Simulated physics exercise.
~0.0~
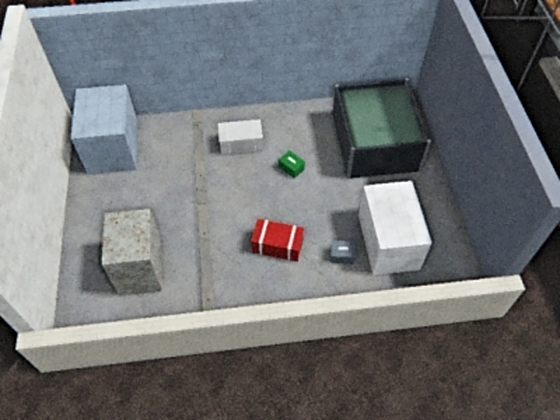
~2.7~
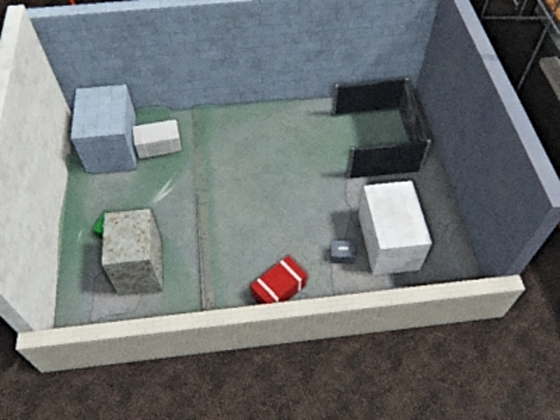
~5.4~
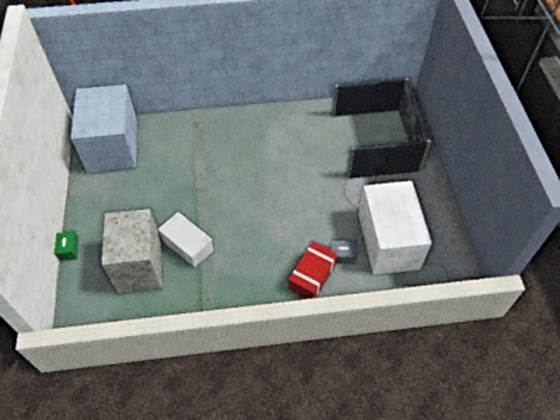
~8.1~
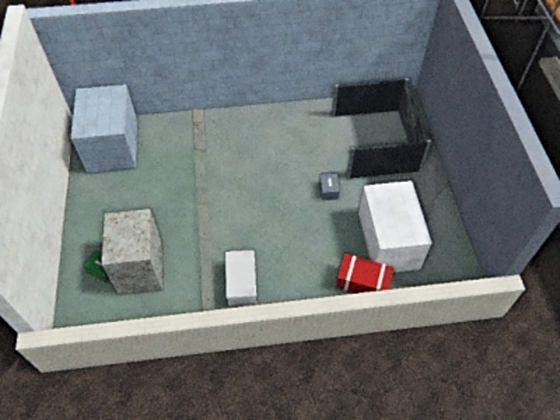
Greenish water bursts from the dark tank at the back right of a walled compound and spreads across the grey floor, leaving the tank open on its left side. The green tote is swept left past the low kerb towards the speckled block, while the white tote slides left to the pale blue block and the red trunk shifts towards the near wall. The white tote then swings back to the right and along the near side. Finally the small grey tote moves up towards the tank, the red trunk rests by the white block, and the green tote sits partly hidden behind the speckled block.
